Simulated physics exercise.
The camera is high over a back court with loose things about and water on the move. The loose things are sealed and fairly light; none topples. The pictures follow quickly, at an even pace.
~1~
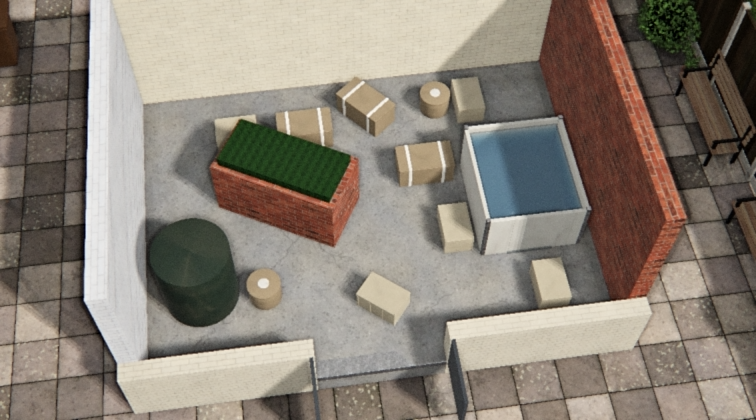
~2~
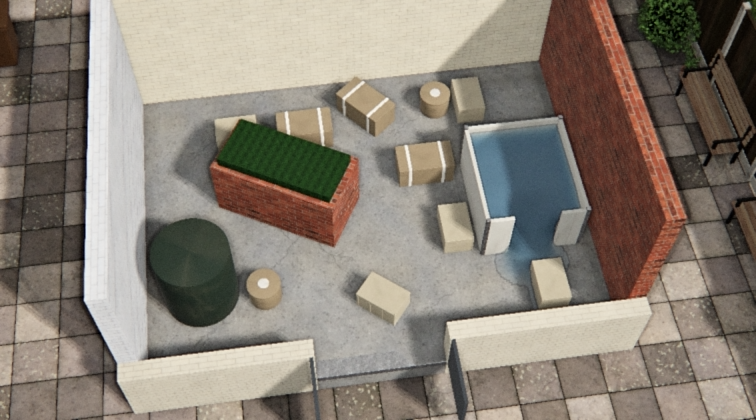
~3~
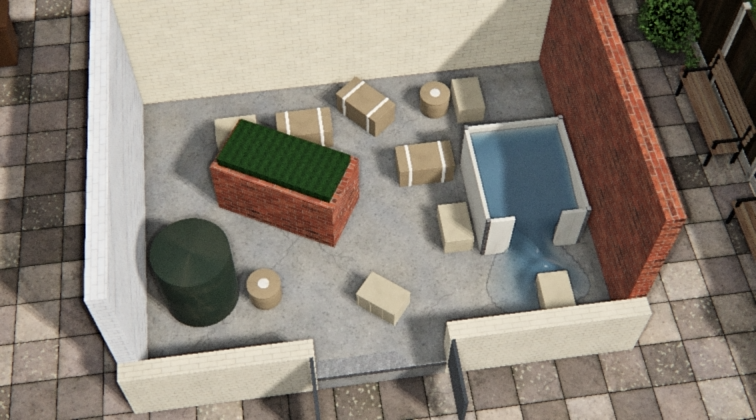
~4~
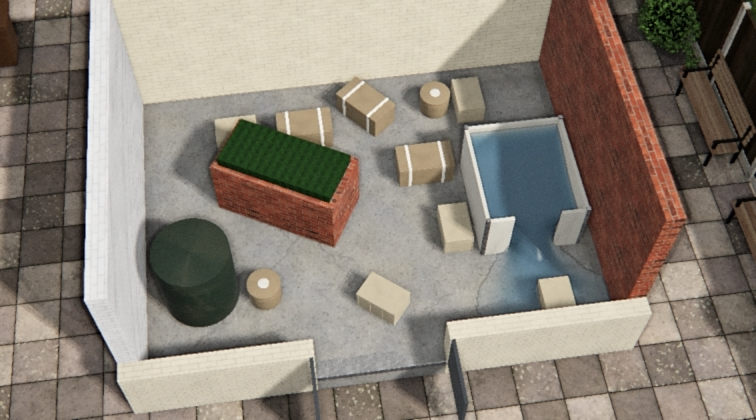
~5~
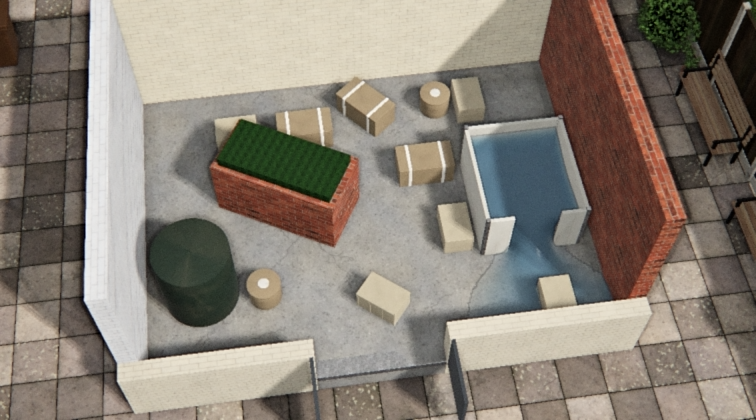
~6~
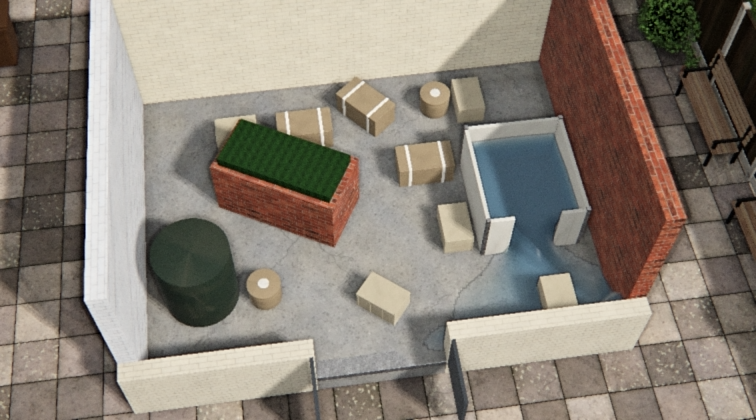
Water pours out through an opening in the near side of a white-walled tank at the right of a walled court. It spreads over the grey floor and nudges a pale crate slightly toward the low front wall, then widens around it while the other boxes and the drums stay still.
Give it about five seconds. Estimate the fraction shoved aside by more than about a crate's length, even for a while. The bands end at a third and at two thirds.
Share: Less than a third.
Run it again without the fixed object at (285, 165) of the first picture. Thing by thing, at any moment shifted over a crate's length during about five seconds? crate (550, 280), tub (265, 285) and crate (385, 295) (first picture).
In turn: Pushed that far, pushed that far, pushed that far.
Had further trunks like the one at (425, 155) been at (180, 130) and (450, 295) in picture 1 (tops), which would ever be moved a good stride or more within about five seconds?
In turn: Never so far, pushed that far.
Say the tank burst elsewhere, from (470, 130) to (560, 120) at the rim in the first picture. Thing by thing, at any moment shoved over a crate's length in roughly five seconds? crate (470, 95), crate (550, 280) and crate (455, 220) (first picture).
One after the other: Pushed that far, never so far, short of that.
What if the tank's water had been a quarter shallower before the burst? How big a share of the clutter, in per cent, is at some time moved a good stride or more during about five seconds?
Some 20 per cent.
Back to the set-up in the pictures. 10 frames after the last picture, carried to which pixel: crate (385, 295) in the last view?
Close to (320, 257).
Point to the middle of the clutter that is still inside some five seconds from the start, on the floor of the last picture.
Roughly at (349, 173).
A moment on, 0 of 10 are well off their spots; 1 afloat.
Next, 1 of 10 are well off their spots; 1 afloat.
Later, 2 of 10 are well off their spots; 1 afloat.
In the end, 2 of 10 are well off their spots, and 2 have been at some point; 1 afloat.
